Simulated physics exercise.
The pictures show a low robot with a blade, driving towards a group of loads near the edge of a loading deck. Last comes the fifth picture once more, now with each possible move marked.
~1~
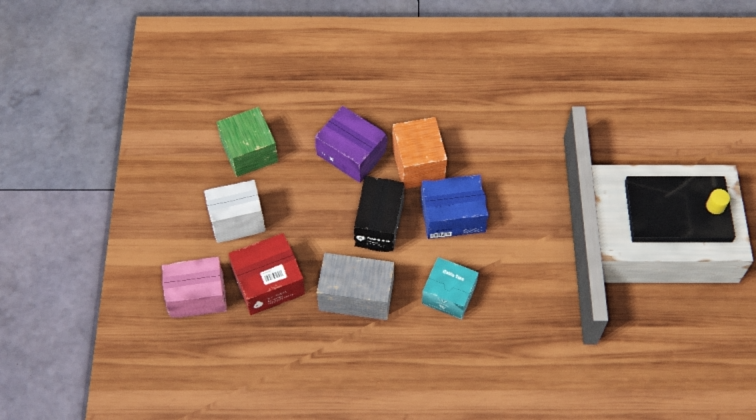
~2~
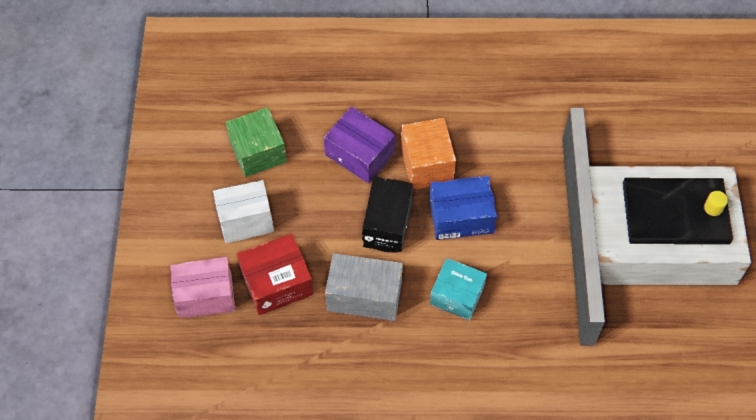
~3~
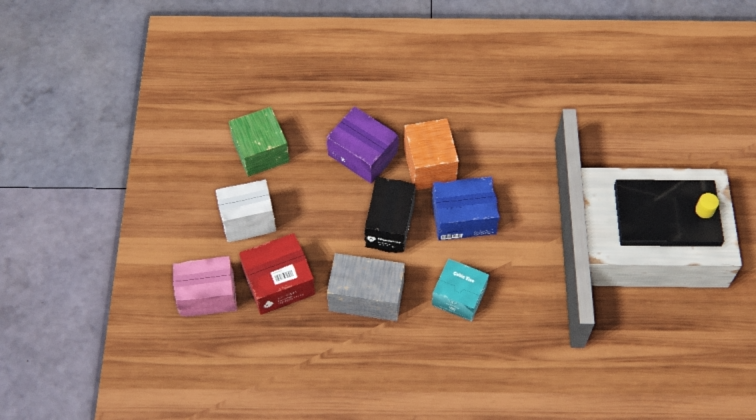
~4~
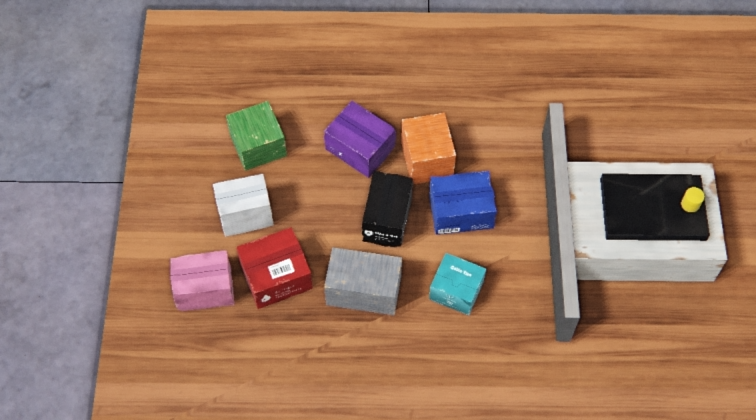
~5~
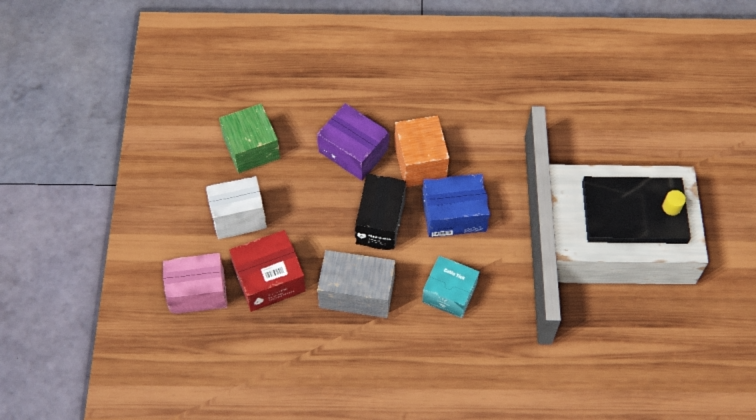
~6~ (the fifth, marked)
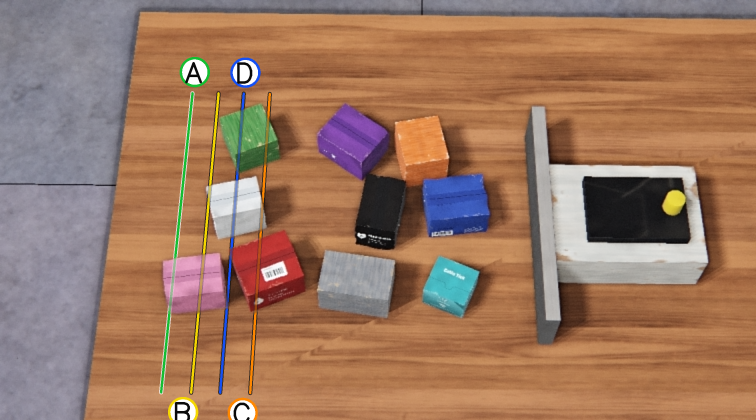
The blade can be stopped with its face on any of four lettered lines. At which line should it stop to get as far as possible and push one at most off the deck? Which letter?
C is the last line within the limit.
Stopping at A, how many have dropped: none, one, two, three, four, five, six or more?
By then, six or more.
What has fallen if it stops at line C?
The pink parcel goes over.
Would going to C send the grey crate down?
No.
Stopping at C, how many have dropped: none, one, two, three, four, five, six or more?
By then, one.
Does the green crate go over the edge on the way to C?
By then, no.
On the marked copy, A at (178, 232); B at (206, 232); C at (261, 233); D at (233, 233).
With C. Early on, robot (525, 207); turquoise box (413, 295); orange crate (411, 149).
Further on, robot (422, 206); pink parcel (129, 279); red parcel (190, 264).
At the end, robot (345, 205); pink parcel over the edge; red parcel (114, 262); one fallen.
As for the rest, A drops seven; B drops four; D drops four.
